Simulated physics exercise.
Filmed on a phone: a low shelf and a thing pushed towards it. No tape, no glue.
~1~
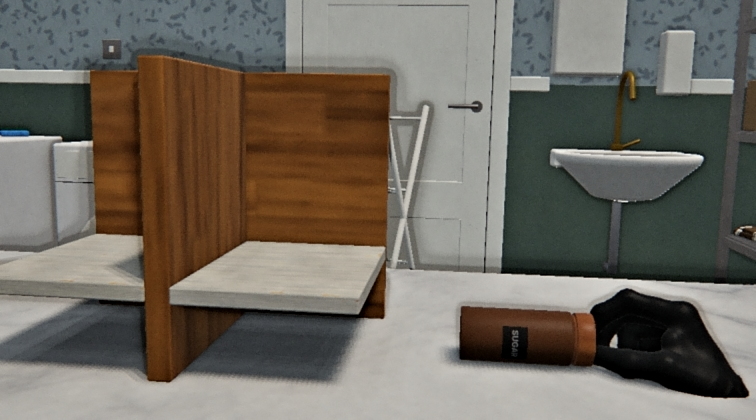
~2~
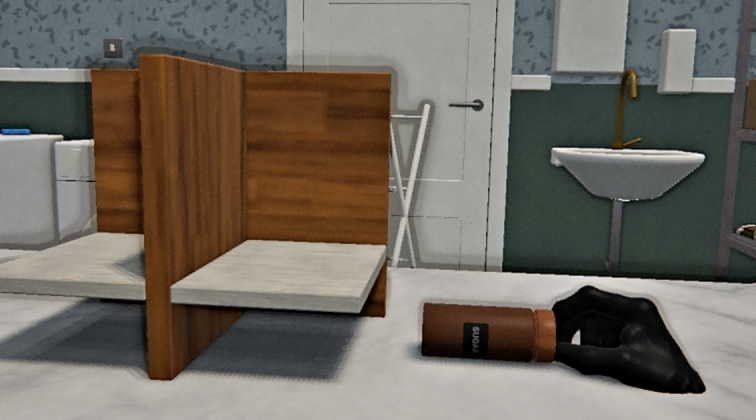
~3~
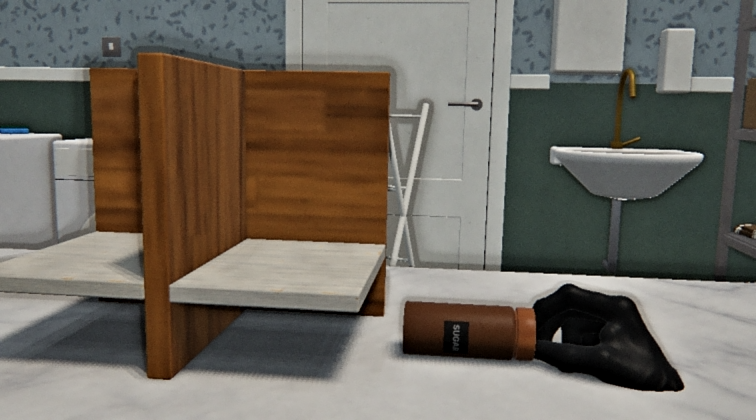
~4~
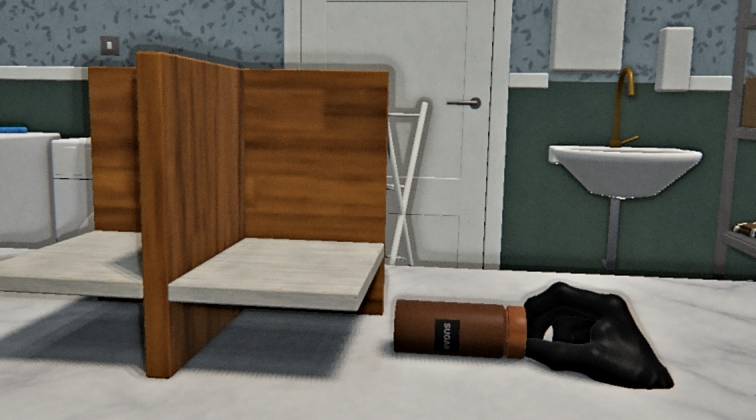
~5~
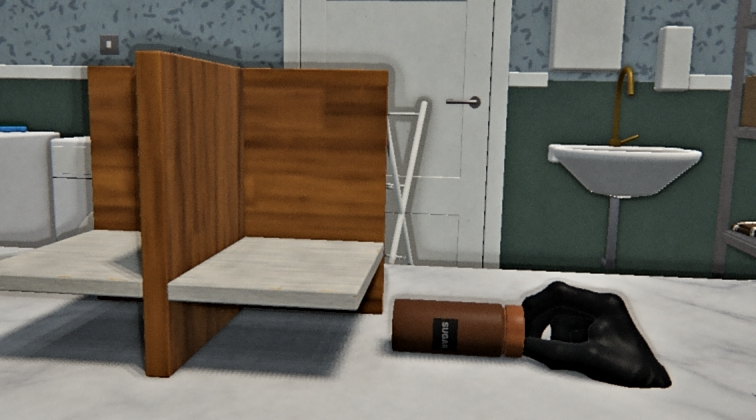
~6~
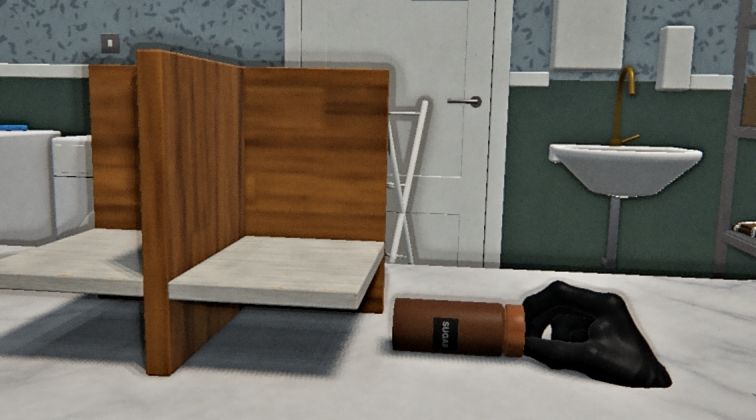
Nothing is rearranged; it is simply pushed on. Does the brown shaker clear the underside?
Outcome: The brown shaker clears the shelf.
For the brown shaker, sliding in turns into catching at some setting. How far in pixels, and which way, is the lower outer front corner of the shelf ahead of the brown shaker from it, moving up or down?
A shift of 20 pixels, going down.
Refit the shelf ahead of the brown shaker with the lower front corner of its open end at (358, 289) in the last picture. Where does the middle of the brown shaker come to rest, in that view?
Resting at (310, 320).
Then, 0.38 s after the last picture, brown shaker sliding up to the opening near (413, 325).
Then, 0.58 s after the last picture, brown shaker part of the way in near (373, 323).
Then, 0.78 s after the last picture, brown shaker part of the way in near (331, 321).
At rest, the brown shaker goes under, near (308, 319).
